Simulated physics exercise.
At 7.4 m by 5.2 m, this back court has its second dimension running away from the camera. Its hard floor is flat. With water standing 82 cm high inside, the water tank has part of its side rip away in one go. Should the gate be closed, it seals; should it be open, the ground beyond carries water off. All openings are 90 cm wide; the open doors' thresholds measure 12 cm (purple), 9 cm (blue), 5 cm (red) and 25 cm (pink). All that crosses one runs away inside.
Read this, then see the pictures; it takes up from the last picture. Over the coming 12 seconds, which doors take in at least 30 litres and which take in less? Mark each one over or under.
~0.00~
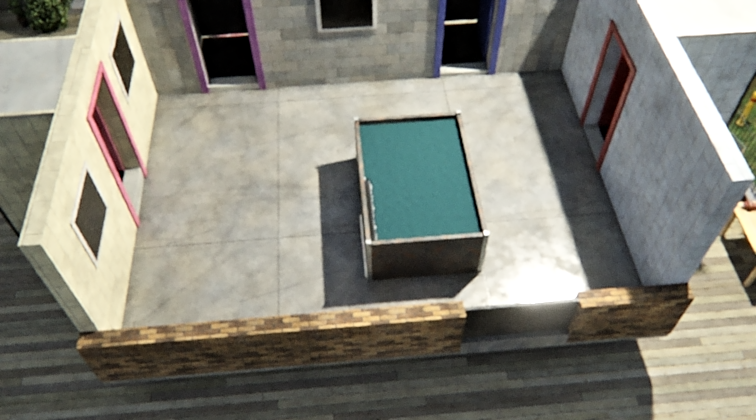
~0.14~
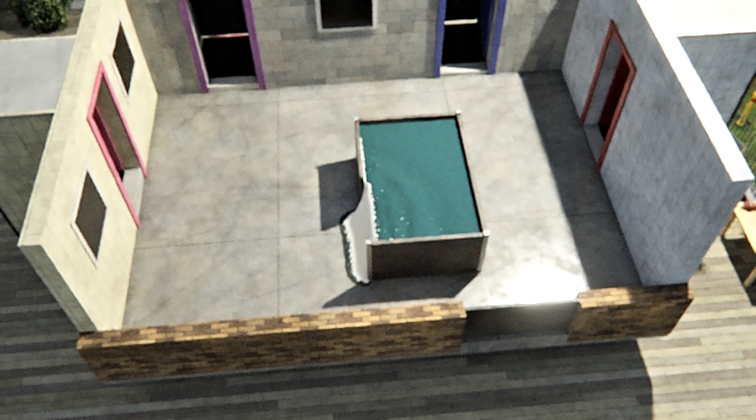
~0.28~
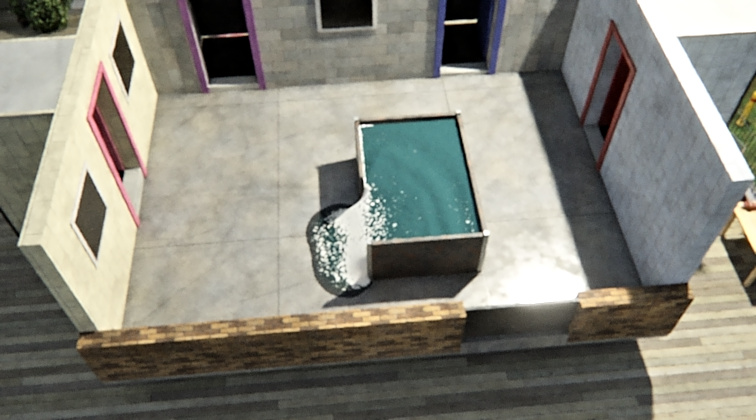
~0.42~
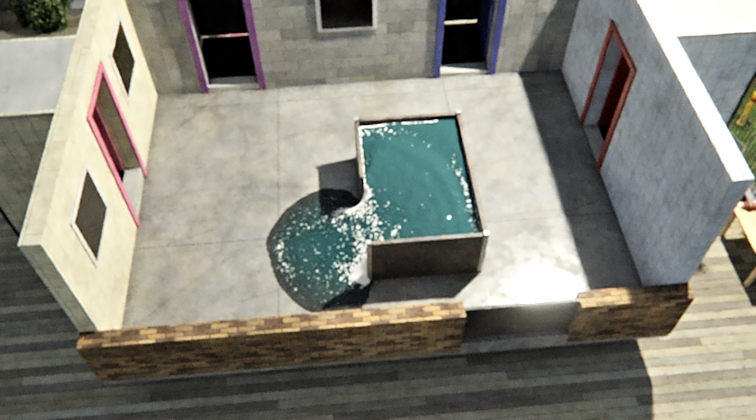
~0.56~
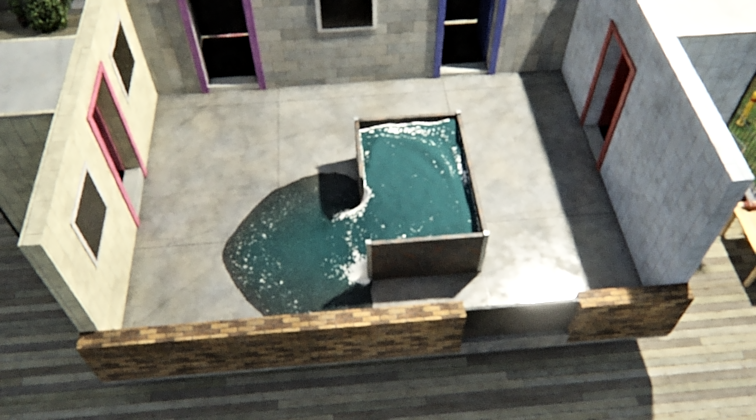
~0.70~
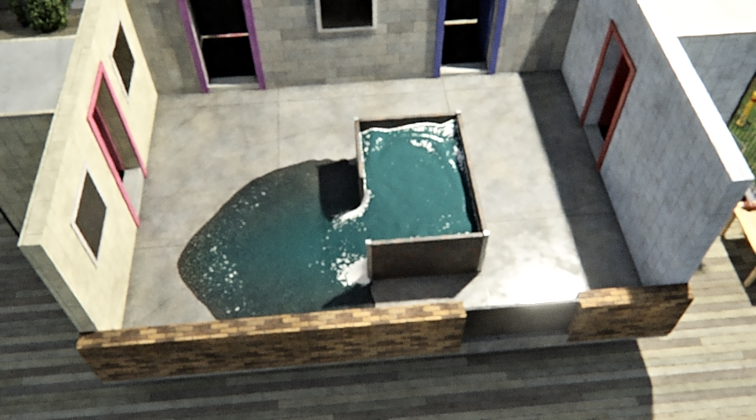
Purple door - over; blue door - under; red door - over; pink door - under.
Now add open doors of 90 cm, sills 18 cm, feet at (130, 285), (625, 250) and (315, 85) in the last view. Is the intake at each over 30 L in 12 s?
Taking them in order, the first gets enough, the second too little and the third too little.
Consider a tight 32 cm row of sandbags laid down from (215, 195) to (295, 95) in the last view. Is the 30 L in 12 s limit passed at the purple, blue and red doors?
With that change: Purple exceeds it, blue stays within, red stays within.
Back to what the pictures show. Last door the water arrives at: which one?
Red.
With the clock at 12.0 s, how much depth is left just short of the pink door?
The depth there is near 8.0 cm.
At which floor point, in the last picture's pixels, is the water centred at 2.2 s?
I'd put it close to (303, 240).
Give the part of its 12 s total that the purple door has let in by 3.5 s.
I'd say close to 0 percent.
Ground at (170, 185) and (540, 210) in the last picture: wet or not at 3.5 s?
Soaked, untouched.
After 1.4 s water covers 35 % of the floor and is deepest (54 cm) near (118, 356); purple door not reached, blue door not reached, red door not reached, pink door 21 cm at the sill, 0 L in.
After 2.2 s water covers 35 % of the floor and is deepest (49 cm) near (122, 332); purple door not reached, blue door not reached, red door not reached, pink door 25 cm at the sill, 0 L in.
After 3.5 s water covers 45 % of the floor and is deepest (32 cm) near (157, 99); purple door 14 cm at the sill, 0 L in, blue door not reached, red door not reached, pink door 20 cm at the sill, 1 L in.
After 7.0 s water covers 85 % of the floor and is deepest (20 cm) near (157, 99); purple door 15 cm at the sill, 106 L in, blue door 5 cm at the sill, 0 L in, red door 10 cm at the sill, 1 L in, pink door 11 cm at the sill, 2 L in.
After 12.0 s water covers 100 % of the floor and is deepest (13 cm) near (652, 311); purple door 8 cm at the sill, 117 L in, blue door 12 cm at the sill, 6 L in, red door 10 cm at the sill, 83 L in, pink door 8 cm at the sill, 2 L in.
